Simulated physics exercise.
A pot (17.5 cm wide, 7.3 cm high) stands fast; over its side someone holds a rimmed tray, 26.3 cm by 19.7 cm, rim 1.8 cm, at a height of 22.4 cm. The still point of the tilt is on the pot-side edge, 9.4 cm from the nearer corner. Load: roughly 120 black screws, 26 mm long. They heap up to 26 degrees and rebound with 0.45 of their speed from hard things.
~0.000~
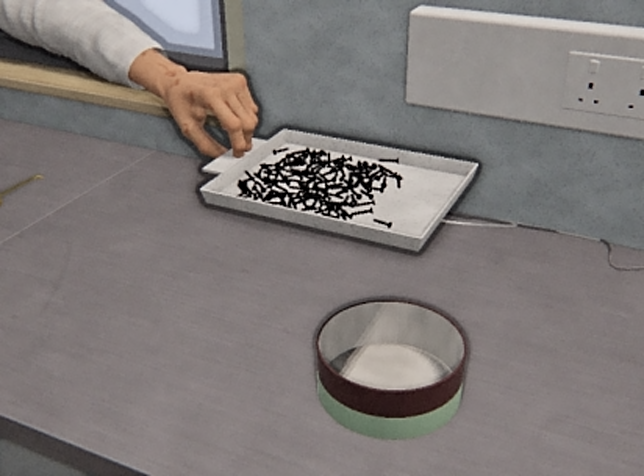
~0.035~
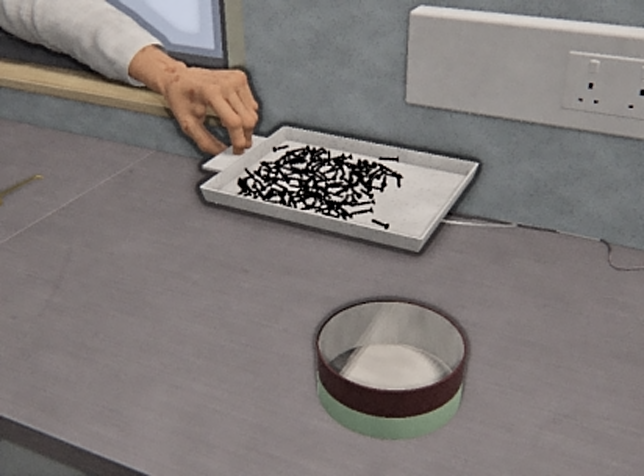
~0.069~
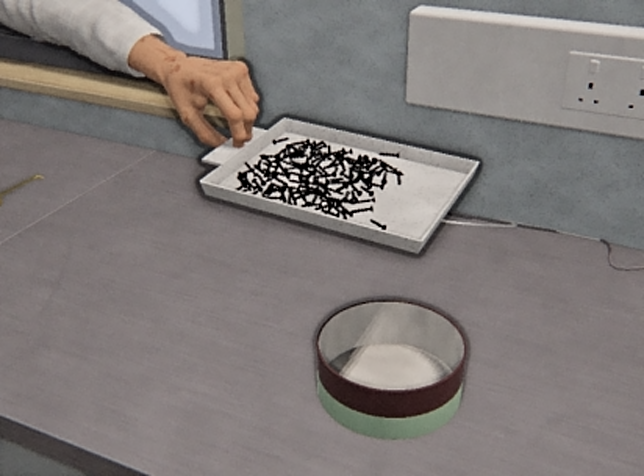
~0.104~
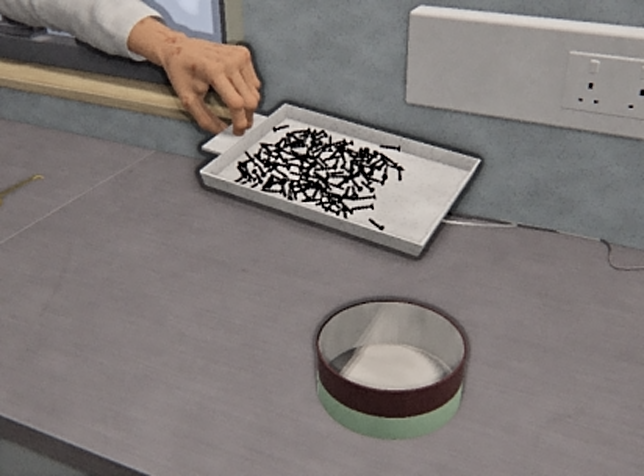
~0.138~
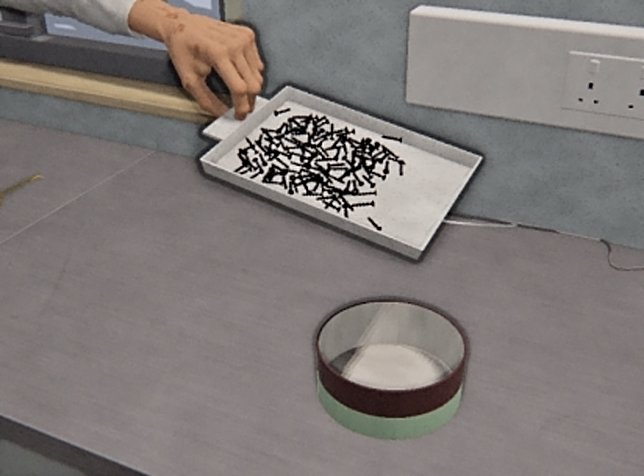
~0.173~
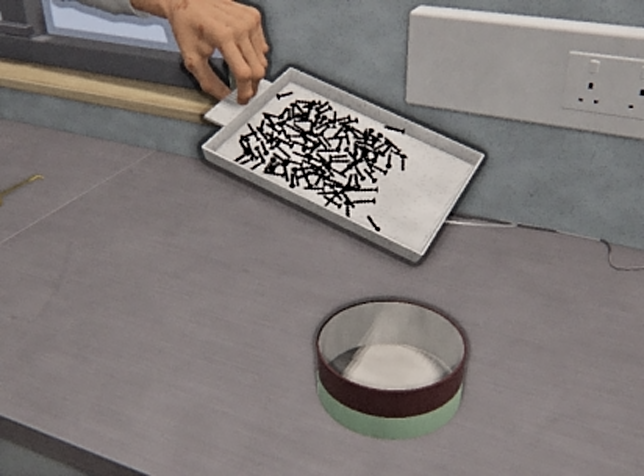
On a grey worktop, a hand slowly tilts a tray of black screws toward the right.
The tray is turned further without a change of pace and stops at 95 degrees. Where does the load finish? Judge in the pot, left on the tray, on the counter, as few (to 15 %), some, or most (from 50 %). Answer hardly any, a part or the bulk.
Pot a part, tray hardly any, counter the bulk.
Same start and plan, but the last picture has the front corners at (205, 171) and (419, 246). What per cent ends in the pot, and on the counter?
Pot 85, counter 15.
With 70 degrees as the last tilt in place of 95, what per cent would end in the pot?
Then about 25 per cent.
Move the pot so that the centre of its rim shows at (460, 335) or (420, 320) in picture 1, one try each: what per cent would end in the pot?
Some 40 and 10 per cent.
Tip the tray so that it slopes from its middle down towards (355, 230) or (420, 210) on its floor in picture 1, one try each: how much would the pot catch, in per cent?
Some 80 and 5 per cent.
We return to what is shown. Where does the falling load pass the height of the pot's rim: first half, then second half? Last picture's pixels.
First near (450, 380), later near (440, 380).
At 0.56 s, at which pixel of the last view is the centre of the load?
At about (414, 260).
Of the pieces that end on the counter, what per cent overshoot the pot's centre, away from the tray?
Some 100 per cent.
Then, at 0.40 s, tilt 57 degrees; the tray holds 100 %, the pot 0 %.
Then, at 0.56 s, tilt 84 degrees; the tray holds 80 %, the pot 0 %.
Then, at 0.84 s, tilt 95 degrees; the tray holds 0 %, the pot 40 %.
In the end, at 1.9 s, pot 40 %, tray 0 %, counter 60 %.
